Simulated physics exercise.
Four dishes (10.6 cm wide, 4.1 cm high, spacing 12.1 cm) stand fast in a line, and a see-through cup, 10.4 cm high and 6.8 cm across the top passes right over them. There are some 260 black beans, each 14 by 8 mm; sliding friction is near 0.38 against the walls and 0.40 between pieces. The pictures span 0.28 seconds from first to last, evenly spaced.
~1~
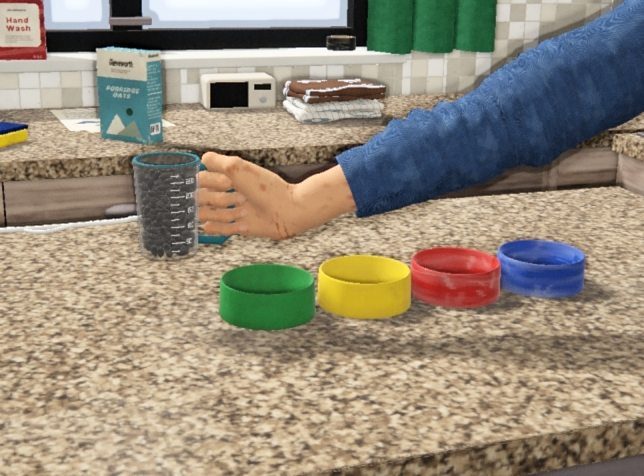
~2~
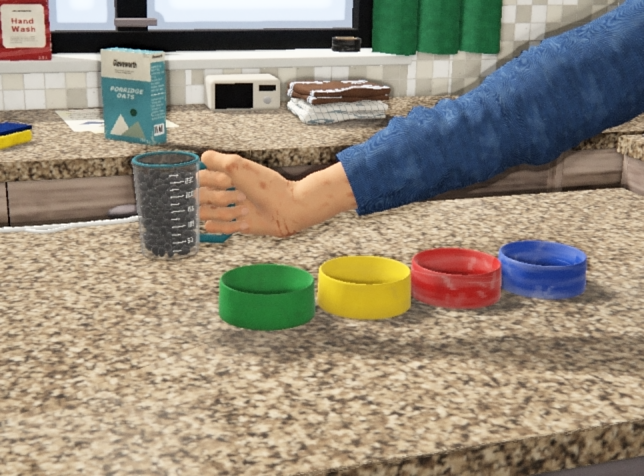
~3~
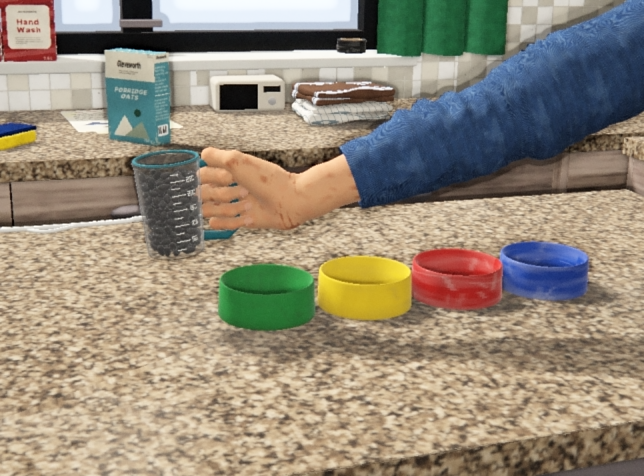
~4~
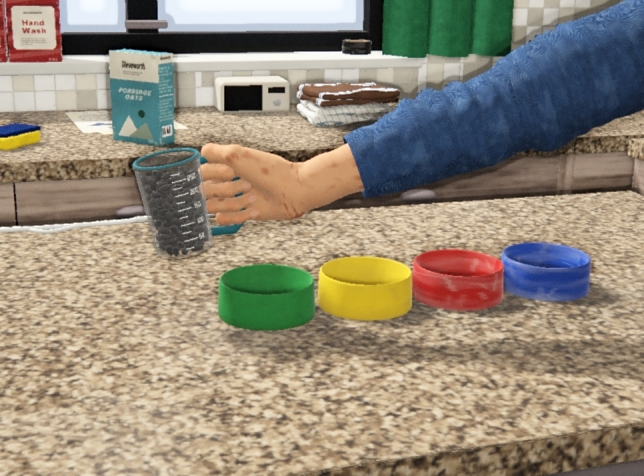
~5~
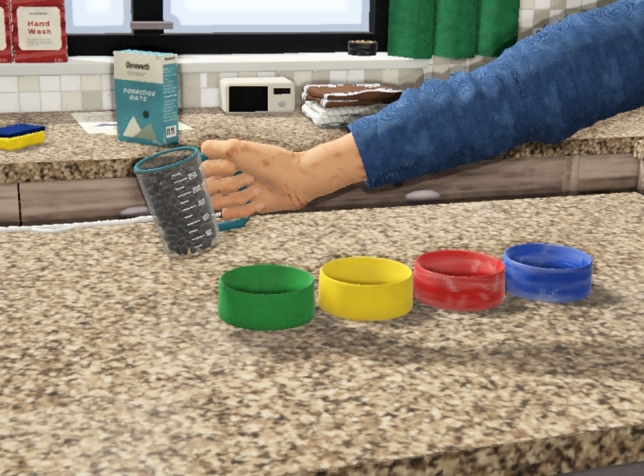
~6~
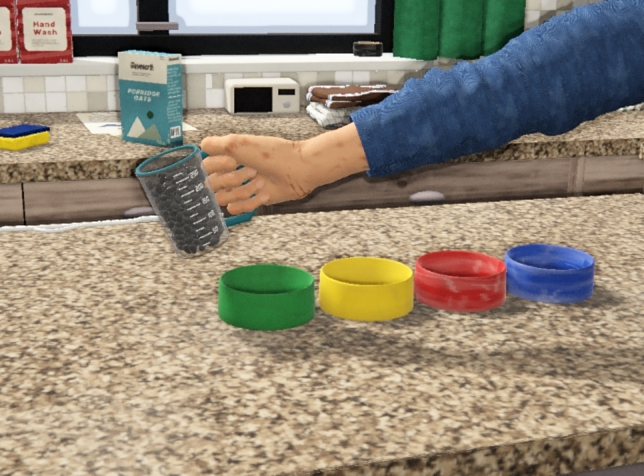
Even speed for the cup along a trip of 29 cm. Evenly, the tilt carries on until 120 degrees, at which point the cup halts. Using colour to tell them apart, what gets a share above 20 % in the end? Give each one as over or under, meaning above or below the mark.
Red dish: Under, blue dish: Under, green dish: Over, yellow dish: Under, counter: Over.
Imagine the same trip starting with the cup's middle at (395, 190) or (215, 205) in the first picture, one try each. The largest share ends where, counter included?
The biggest share lands on red the first time and on green the second time.
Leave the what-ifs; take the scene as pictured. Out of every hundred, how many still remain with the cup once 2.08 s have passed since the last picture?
My estimate is about 0 per cent.
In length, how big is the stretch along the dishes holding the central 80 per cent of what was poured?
I'd put it at close to 14 cm.
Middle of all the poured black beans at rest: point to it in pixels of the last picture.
When it all comes to rest, the middle is near (245, 304).
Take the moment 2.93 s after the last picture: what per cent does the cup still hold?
Roughly 0 per cent of the load.
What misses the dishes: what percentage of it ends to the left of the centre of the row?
Share: About 100 in a hundred.
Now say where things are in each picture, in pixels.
Cup at (168, 207), tilt 0 degrees, lip at (135, 162), moved 0.0 cm; middle of the pieces at (173, 213); green dish at (268, 279); yellow dish at (365, 270); red dish at (456, 261); blue dish at (541, 253), in the first frame.
Cup at (168, 206), tilt 1 degrees, lip at (134, 162), moved 0.1 cm; middle of the pieces at (173, 213), in the second frame.
Cup at (171, 205), tilt 5 degrees, lip at (134, 163), moved 0.5 cm; middle of the pieces at (177, 212), in the third frame.
Cup at (176, 205), tilt 10 degrees, lip at (135, 166), moved 1.1 cm; middle of the pieces at (182, 211), in the fourth frame.
Cup at (181, 204), tilt 16 degrees, lip at (136, 169), moved 1.6 cm; middle of the pieces at (187, 209), in the fifth frame.
Cup at (185, 203), tilt 21 degrees, lip at (137, 173), moved 2.2 cm; middle of the pieces at (192, 208); green dish at (267, 279); yellow dish at (367, 272); red dish at (461, 264); blue dish at (550, 257), in the sixth frame.
Then, 1.25 s after the last picture, tilt 120 degrees; cup holds 20 %, green 45 %.
Then, 2.08 s after the last picture, tilt 120 degrees; cup holds 0 %, green 70 %.
Then, 2.93 s after the last picture, tilt 120 degrees; cup holds 0 %, green 70 %.
In the end, red 0 %, blue 0 %, green 70 %, yellow 0 %, counter 30 %.
